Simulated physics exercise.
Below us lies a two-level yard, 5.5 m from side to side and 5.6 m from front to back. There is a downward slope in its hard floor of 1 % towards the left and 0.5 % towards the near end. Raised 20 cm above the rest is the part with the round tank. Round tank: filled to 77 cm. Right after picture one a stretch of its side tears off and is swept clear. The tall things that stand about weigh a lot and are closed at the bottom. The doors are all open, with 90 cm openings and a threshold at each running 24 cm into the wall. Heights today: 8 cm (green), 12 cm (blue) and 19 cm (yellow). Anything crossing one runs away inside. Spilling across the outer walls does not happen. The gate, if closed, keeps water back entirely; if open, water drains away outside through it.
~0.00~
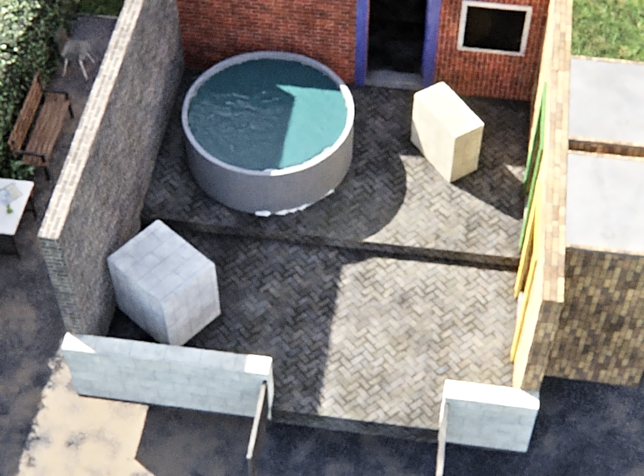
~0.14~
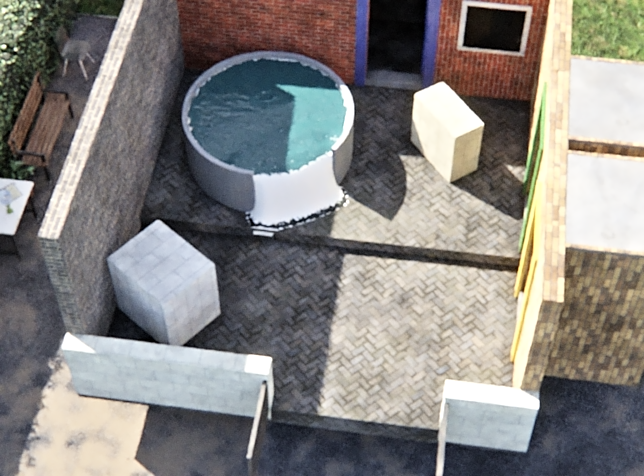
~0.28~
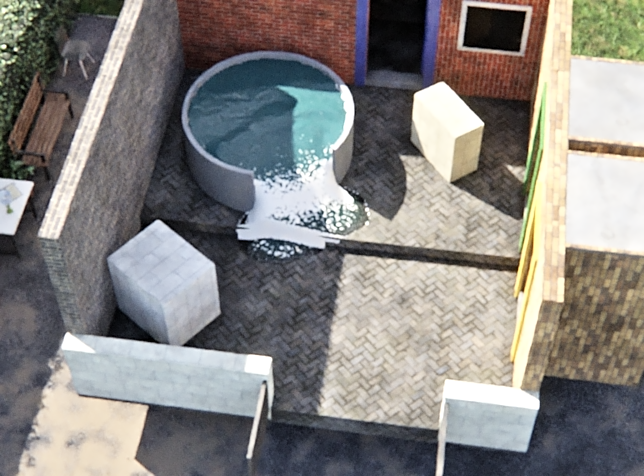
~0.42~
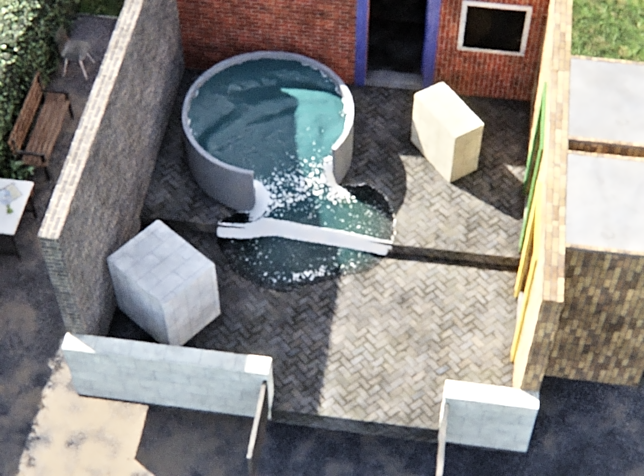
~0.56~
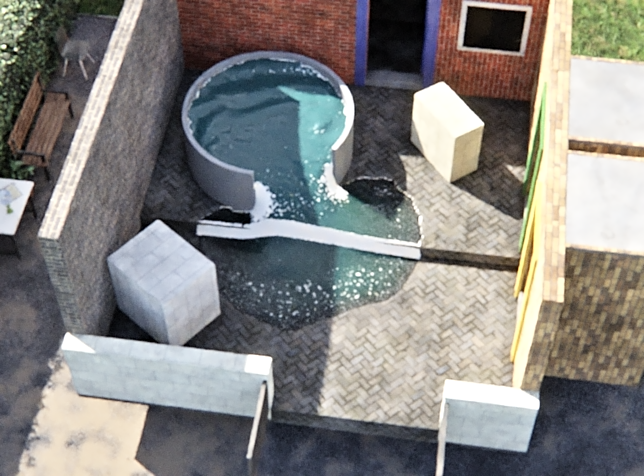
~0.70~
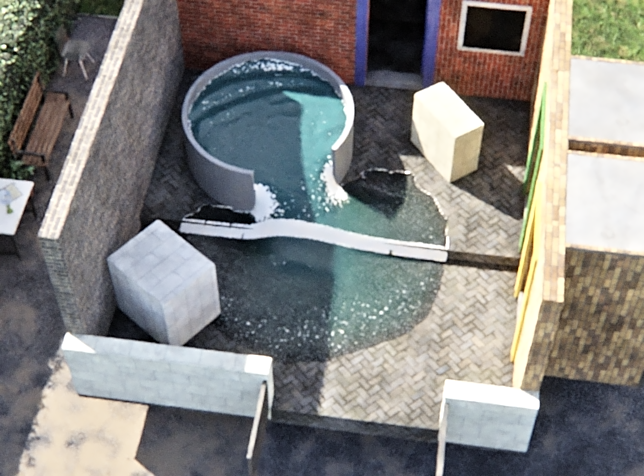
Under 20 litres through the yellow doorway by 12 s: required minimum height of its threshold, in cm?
Roughly 14 cm.
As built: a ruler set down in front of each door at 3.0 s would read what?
Green door: 4 cm; blue door: 0 cm; yellow door: 18 cm.
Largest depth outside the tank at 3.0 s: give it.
I'd estimate roughly 25 cm.
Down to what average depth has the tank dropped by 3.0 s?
32 cm, roughly.
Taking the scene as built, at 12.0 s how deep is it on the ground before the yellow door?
Some 5.5 cm.
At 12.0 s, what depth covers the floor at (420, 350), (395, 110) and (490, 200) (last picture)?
I'd read roughly 4, 0 and 0 cm there.
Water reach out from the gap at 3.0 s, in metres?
Reach: Approx. 4.4 m.
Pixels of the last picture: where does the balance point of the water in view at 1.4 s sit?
(290, 192) or so.
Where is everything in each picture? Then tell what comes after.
The round tank at (268, 114) is whole and still, 77 cm deep; the yellow door at (526, 281) is dry, in the first frame.
The front is at (340, 204), 0.3 m from the gap at (297, 194); 0.3 m2 of floor is wet, 77 cm left at the back, in the second frame.
The front is at (280, 260), 0.8 m from the gap at (297, 196); 1.1 m2 of floor is wet, 77 cm left at the back, in the third frame.
The front is at (359, 268), 1.3 m from the gap at (297, 197); 2.5 m2 of floor is wet, 77 cm left at the back, in the fourth frame.
The front is at (298, 322), 1.9 m from the gap at (297, 197); 4.6 m2 of floor is wet, 75 cm left at the back, in the fifth frame.
The gap is at (297, 196), the front 2.5 m out at (399, 330); the back of the round tank holds 68 cm; 1.3 m in a straight line remain to the yellow door at (526, 281), in the sixth frame.
After 1.4 s water covers 55 % of the floor, deepest (38 cm) near (292, 212); 7 cm at the yellow door, 0 litres in over its 19 cm threshold.
After 3.0 s water covers 60 % of the floor, deepest (25 cm) near (114, 315); 18 cm at the yellow door, 2 litres in over its 19 cm threshold.
After 12.0 s water covers 60 % of the floor, deepest (16 cm) near (108, 337); 5 cm at the yellow door, 3 litres in over its 19 cm threshold.
At the yellow door as built, the water arrived by 1.3 s and peaked near 22 cm at 2.0 s.
With a threshold of 12.5 cm, 34 litres would have come in within the 12 s; with 17 cm, 7 litres. So under 20 litres takes about 14 cm.
